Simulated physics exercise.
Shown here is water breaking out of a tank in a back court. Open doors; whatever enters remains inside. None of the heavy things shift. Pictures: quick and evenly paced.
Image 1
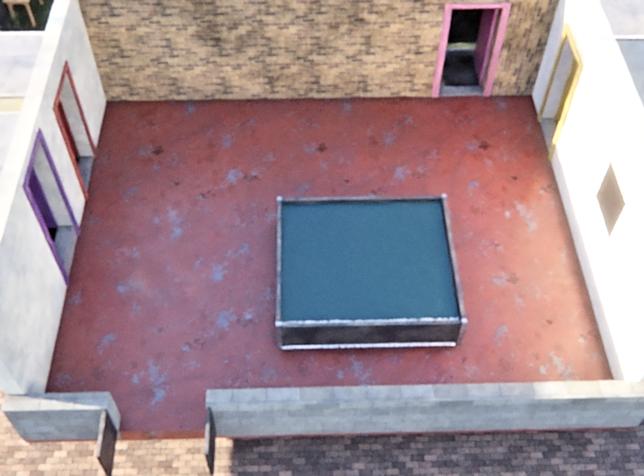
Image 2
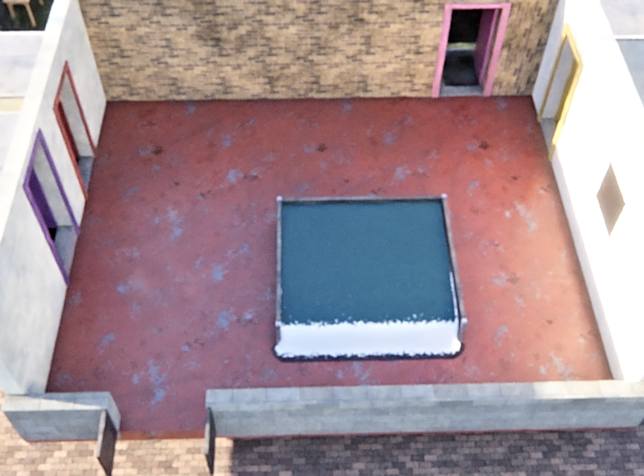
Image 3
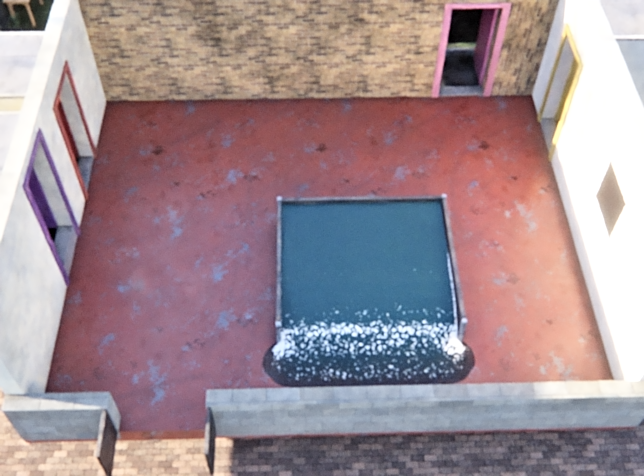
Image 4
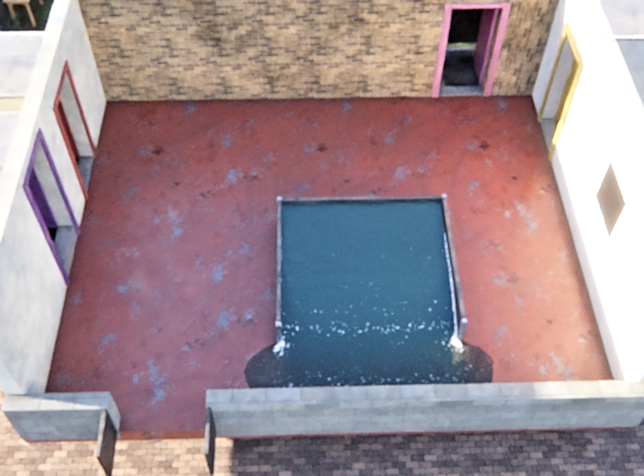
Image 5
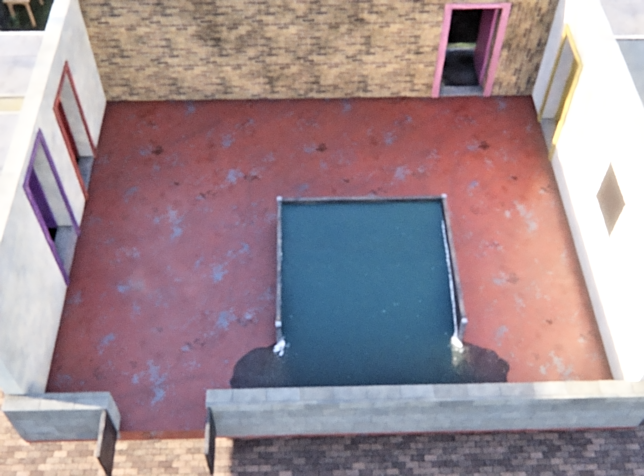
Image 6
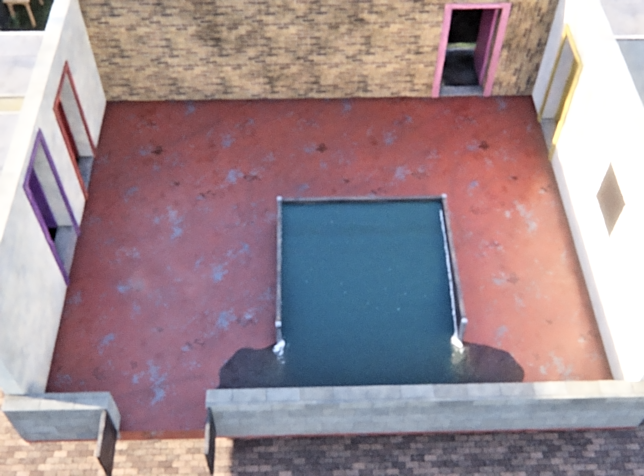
Water in a square tank sits still in a walled court with a red floor and open doorways. It then bursts out along the tank's near side in a white, foaming band, which breaks into specks as a dark pool spreads toward the low front wall and widens left and right.
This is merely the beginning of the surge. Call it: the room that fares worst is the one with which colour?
It is the pink one.
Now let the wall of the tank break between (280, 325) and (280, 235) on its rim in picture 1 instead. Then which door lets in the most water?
The door marked red.
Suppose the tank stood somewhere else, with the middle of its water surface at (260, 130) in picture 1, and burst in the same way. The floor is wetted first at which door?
It's the purple-painted one.
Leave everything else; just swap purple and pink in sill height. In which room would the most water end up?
The one in purple.
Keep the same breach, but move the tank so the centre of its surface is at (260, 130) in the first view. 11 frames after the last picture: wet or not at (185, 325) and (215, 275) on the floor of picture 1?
One after the other: Under water, wet.
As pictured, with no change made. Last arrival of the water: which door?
The pink-painted one.
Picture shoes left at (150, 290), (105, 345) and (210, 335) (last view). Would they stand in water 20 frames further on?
Point by point, in the order given: Inundated; inundated; inundated.
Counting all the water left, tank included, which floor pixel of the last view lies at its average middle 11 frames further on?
Around pixel (369, 333).
A moment on, water covers 10 % of the floor; purple door not reached, pink door not reached, red door not reached, yellow door not reached.
Next, water covers 25 % of the floor; purple door not reached, pink door not reached, red door not reached, yellow door not reached.
Then, water covers 35 % of the floor; purple door wet at the sill, nothing in, pink door not reached, red door not reached, yellow door not reached.
Later, water covers 75 % of the floor; purple door wet at the sill, nothing in, pink door some in, red door wet at the sill, nothing in, yellow door wet at the sill, nothing in.
In the end, water covers 95 % of the floor; purple door wet at the sill, nothing in, pink door a lot in, red door wet at the sill, nothing in, yellow door wet at the sill, nothing in; the pink door has let in the most.
